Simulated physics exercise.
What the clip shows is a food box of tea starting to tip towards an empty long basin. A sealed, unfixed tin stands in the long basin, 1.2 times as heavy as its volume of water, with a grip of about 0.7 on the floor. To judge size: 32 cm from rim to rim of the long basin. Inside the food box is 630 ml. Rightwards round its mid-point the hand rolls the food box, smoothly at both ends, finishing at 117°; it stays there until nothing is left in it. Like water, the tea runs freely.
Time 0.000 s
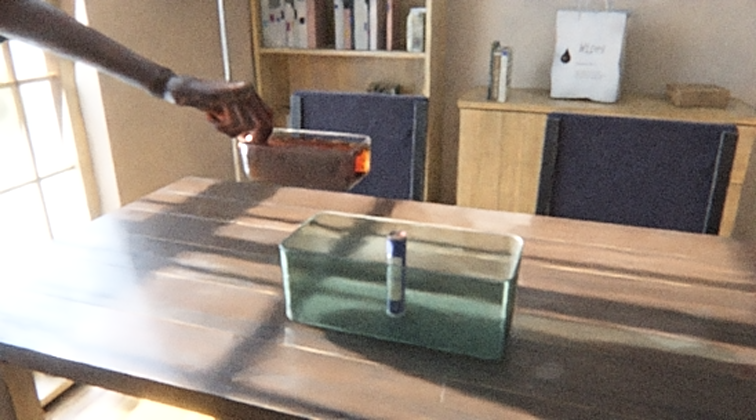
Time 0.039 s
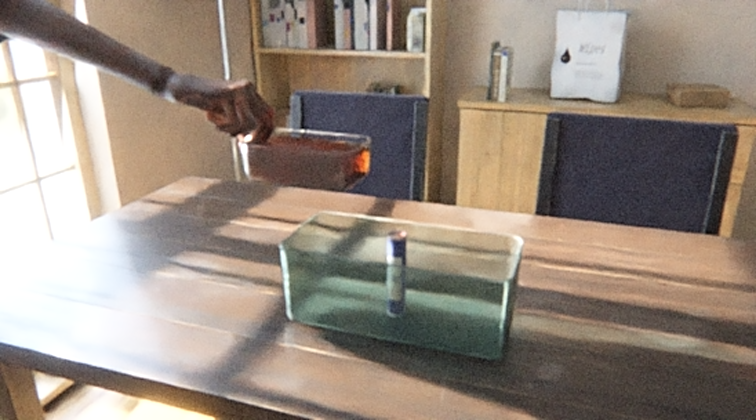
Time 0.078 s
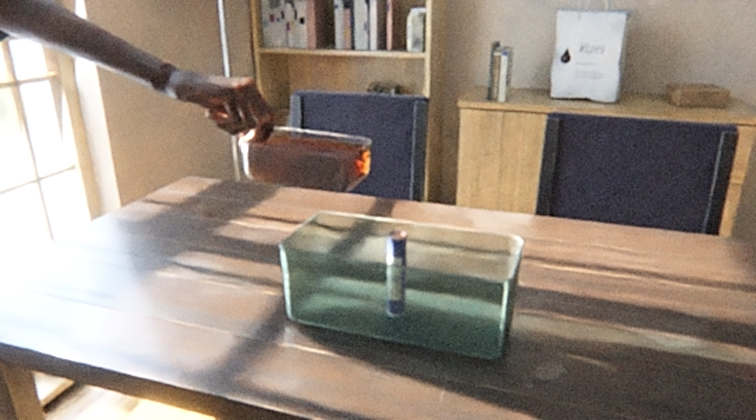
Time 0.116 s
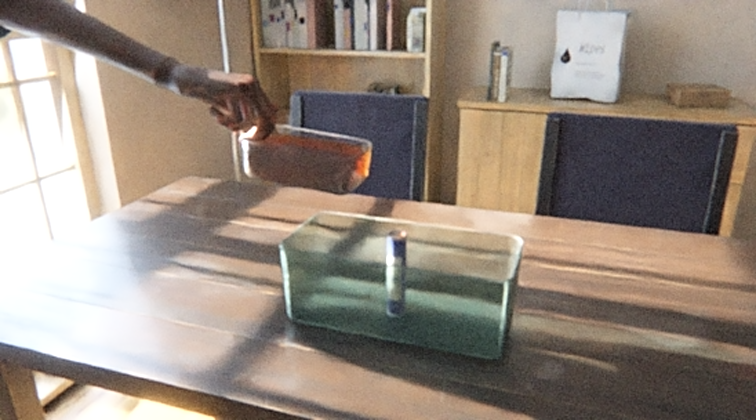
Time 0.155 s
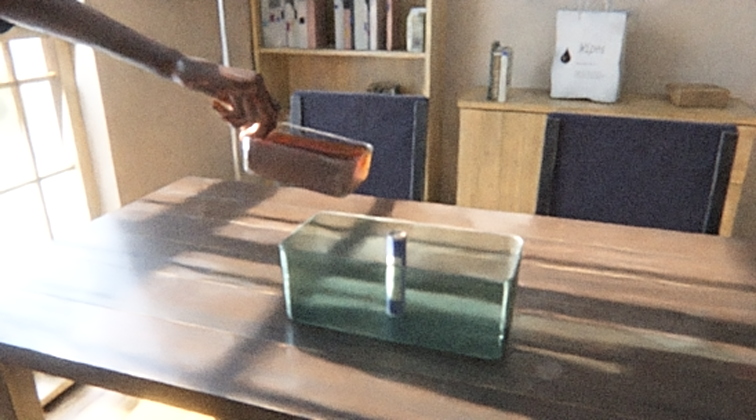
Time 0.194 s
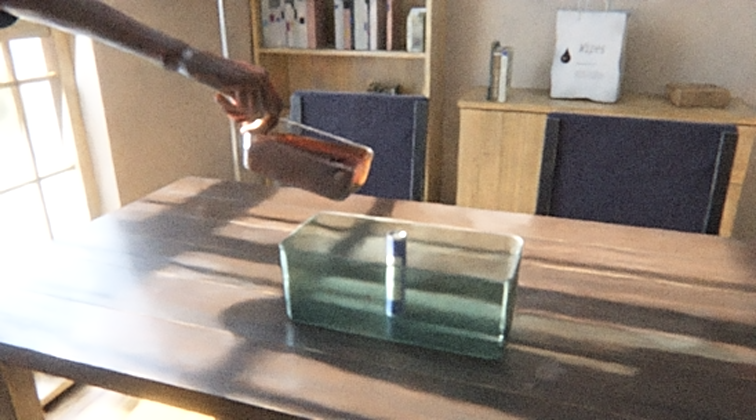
The clip opens on a hand holding a clear food box of reddish-brown tea level above a wooden table, behind a greenish long basin with a small tin. The hand gradually rolls the box rightwards, lowering its right end and raising its left, while the tea shifts towards the right.
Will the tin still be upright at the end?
Yes.
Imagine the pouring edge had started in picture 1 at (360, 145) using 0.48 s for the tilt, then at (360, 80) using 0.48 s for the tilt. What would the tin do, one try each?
First it falls; then it remains upright.
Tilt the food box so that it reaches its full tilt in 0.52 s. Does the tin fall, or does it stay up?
It tumbles over, then.
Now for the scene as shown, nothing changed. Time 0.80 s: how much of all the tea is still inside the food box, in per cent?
Remaining share: Approx. 0 %.
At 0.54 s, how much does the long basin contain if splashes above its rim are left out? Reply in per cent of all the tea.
I reckon close to 48 percent of it.
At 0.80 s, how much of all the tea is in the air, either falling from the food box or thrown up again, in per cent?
Close to 1 %.
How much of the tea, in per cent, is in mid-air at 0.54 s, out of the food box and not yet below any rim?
About 38 per cent.
Then, 0.54 s in, the tilt is 82° and 14 per cent is still to pour; the tin stands where it began.
Then, 0.80 s in, the tilt is 116° and 0 per cent is still to pour; the tin stands where it began.
Then, 1.07 s in, the tilt is 117° and 0 per cent is still to pour; the tin stands where it began.
Then, 1.36 s in, the tilt is 117° and 0 per cent is still to pour; the tin stands where it began.
Finally, the tin stands where it began.
